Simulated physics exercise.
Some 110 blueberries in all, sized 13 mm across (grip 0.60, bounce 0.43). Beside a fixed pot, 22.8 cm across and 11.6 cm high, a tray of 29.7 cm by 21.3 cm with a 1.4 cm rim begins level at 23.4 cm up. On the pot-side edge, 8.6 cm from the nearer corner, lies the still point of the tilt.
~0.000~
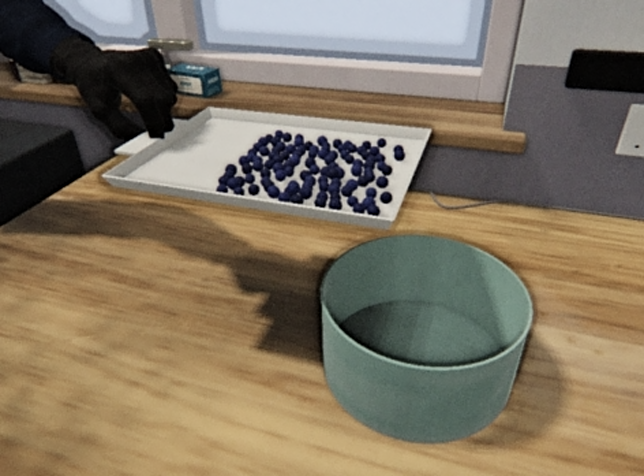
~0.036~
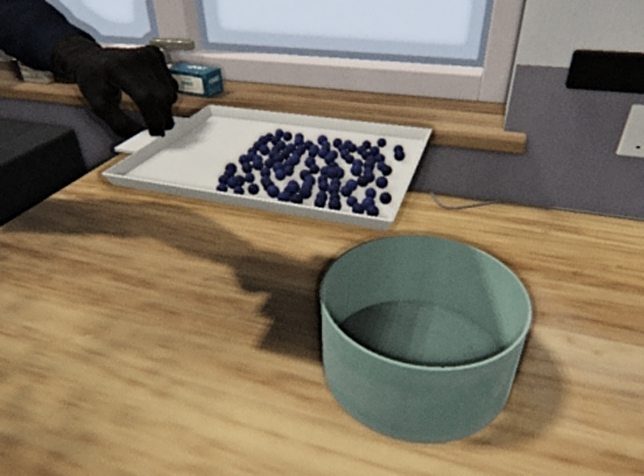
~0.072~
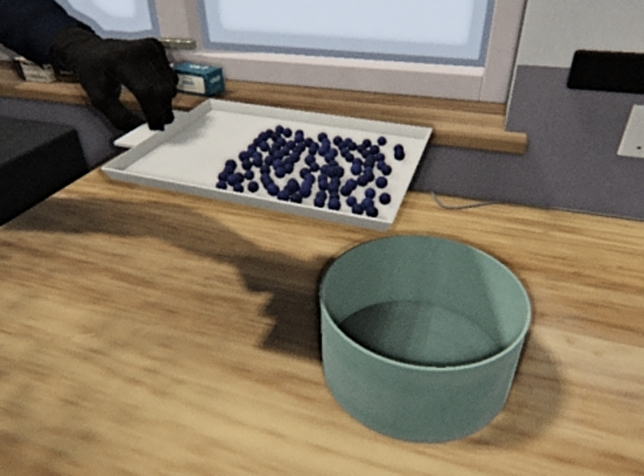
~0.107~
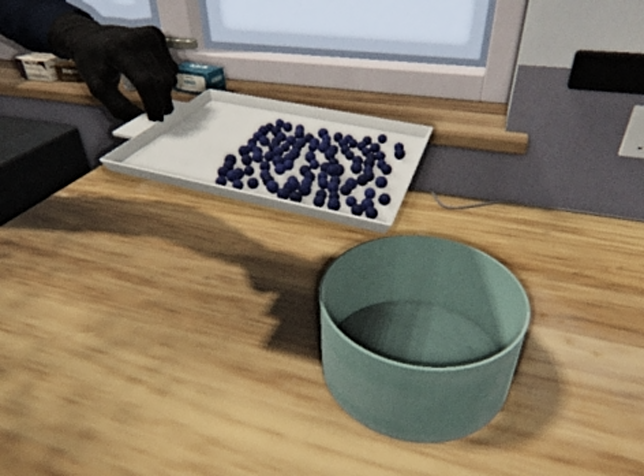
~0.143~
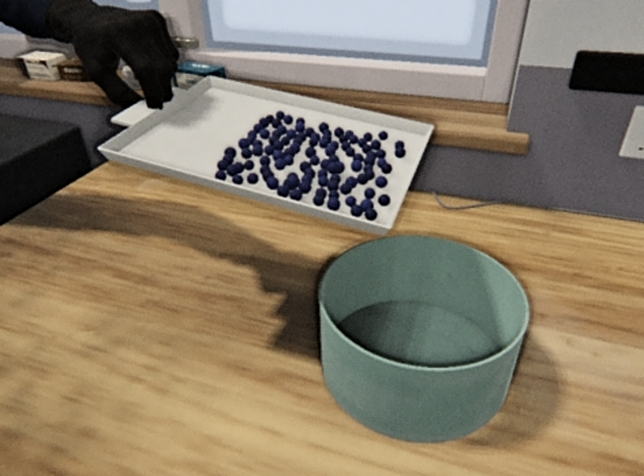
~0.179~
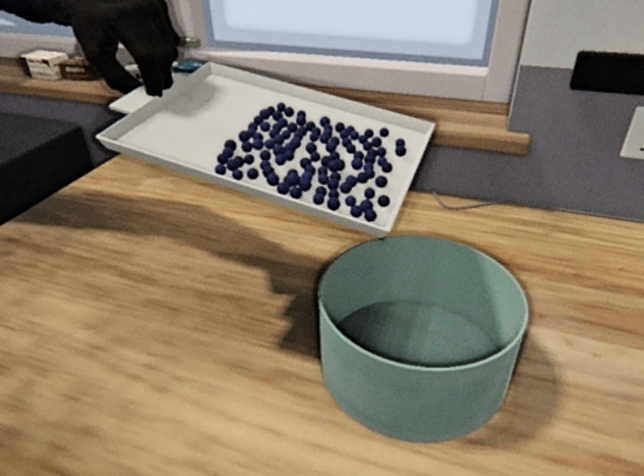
A dark-gloved hand at the left held a white tray of blueberries on a wooden counter, then raised its left side so it slanted toward the green pot while the berries barely shifted.
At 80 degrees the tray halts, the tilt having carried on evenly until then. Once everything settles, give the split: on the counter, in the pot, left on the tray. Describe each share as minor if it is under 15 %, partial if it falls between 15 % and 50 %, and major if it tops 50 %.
Counter - minor; pot - major; left on the tray - minor.
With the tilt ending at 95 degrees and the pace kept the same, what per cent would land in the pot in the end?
100 percent.
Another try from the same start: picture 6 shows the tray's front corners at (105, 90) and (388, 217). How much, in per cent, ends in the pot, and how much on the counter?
In the pot: 75 per cent; on the counter: 25 per cent.
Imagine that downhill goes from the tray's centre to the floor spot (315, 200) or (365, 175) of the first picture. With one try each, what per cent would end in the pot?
First try: Around 80 percent; second try: Around 95 percent.
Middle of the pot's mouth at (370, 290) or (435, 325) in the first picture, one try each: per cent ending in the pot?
95 and 100 %.
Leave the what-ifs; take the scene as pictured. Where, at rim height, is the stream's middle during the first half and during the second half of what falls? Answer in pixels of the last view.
Around (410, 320), then around (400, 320).
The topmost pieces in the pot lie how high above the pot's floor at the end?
Measured height: Approx. 2.5 cm.
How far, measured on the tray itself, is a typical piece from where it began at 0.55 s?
It has moved some 5 cm from its start.
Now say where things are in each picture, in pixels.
The first frame shows tray tilt 0 degrees, front corners at (110, 174) and (388, 216); middle of the pieces at (315, 170); pot at (423, 290).
The second frame shows tray tilt 0 degrees, front corners at (110, 172) and (387, 217); middle of the pieces at (315, 169).
The third frame shows tray tilt 2 degrees, front corners at (110, 166) and (387, 218); middle of the pieces at (315, 168).
The fourth frame shows tray tilt 4 degrees, front corners at (108, 158) and (386, 220), lowest corner right front; middle of the pieces at (315, 165).
The fifth frame shows tray tilt 8 degrees, front corners at (106, 147) and (385, 223), lowest corner right front; middle of the pieces at (315, 161).
The sixth frame shows tray tilt 11 degrees, front corners at (105, 135) and (385, 225), lowest corner right front; middle of the pieces at (315, 157); pot at (420, 291). Its pace works out near 90 degrees a second.
Then, at 0.55 s, tilt 45 degrees; the tray holds 100 %, the pot 0 %.
Then, at 0.79 s, tilt 67 degrees; the tray holds 100 %, the pot 0 %.
After 1.15 s, tilt 80 degrees; the tray holds 25 %, the pot 55 %.
By 2.1 s all is still; counter 5 %, pot 95 %, tray 0 %.
